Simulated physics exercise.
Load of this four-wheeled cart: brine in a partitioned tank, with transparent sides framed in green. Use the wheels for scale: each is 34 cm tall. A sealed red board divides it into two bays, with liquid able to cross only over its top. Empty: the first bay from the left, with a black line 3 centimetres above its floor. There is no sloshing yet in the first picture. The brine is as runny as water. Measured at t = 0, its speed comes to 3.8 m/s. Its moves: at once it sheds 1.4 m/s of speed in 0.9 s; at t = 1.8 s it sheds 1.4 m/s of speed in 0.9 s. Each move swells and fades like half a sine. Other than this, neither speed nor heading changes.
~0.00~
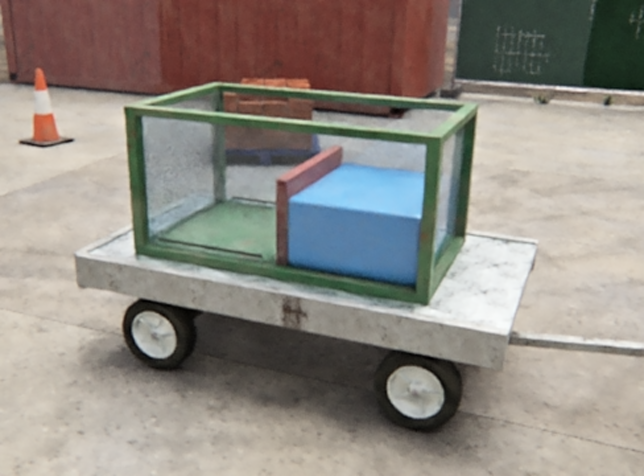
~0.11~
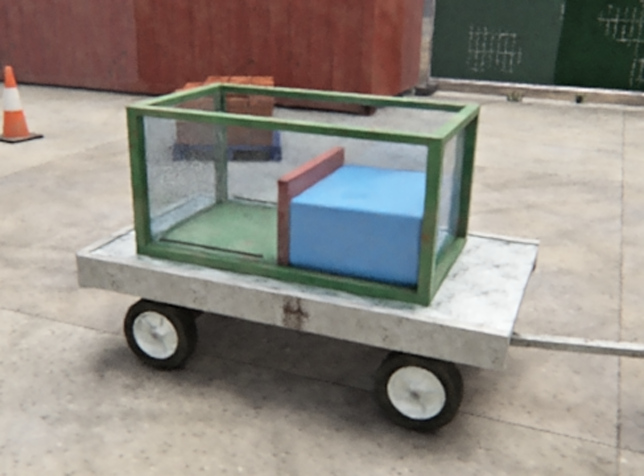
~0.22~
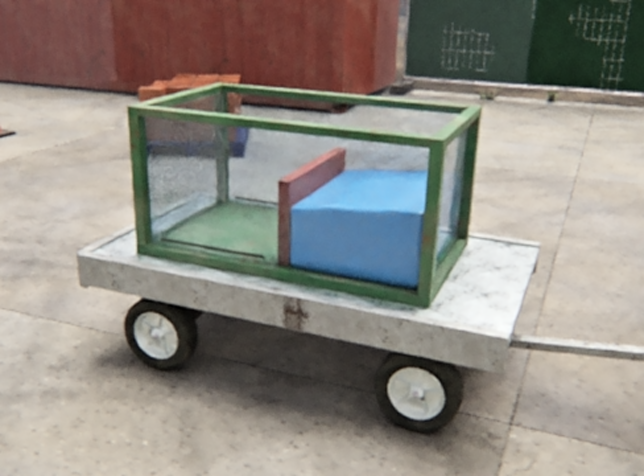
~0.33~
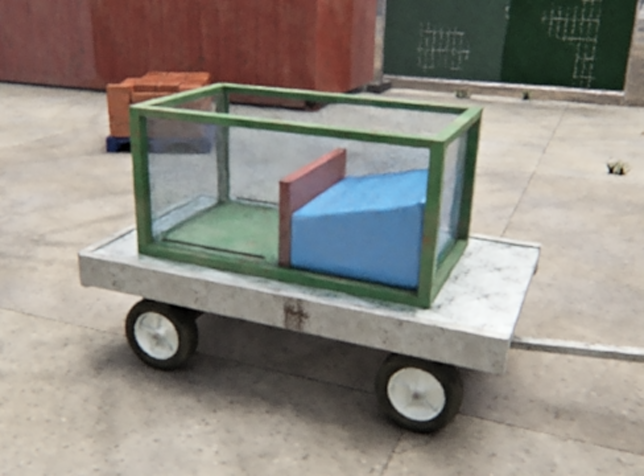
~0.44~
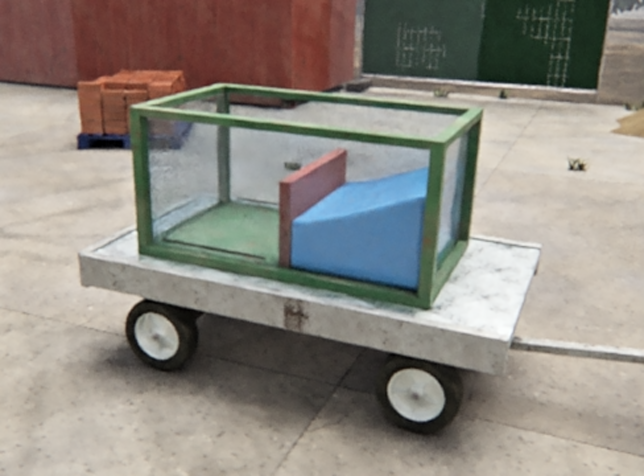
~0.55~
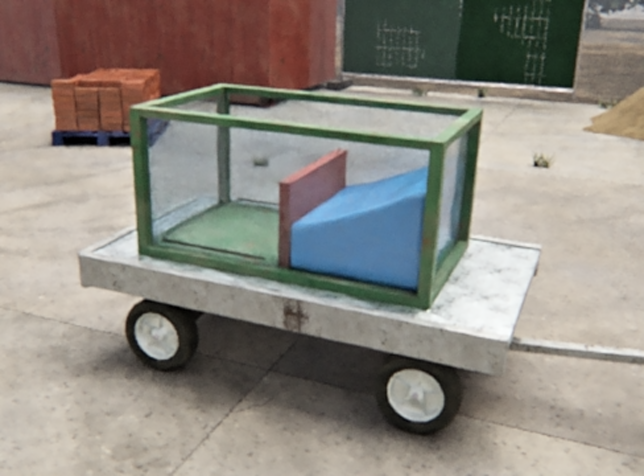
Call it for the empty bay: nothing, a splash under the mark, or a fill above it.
A splash under the mark.
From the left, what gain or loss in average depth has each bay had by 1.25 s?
0 cm, 0 cm.
By 1.25 s left to right it is 0, 29 cm deep.
By 2.15 s left to right it is 0, 29 cm deep.
By 3.25 s left to right it is 1, 28 cm deep.
By 5.68 s left to right it is 1, 28 cm deep.
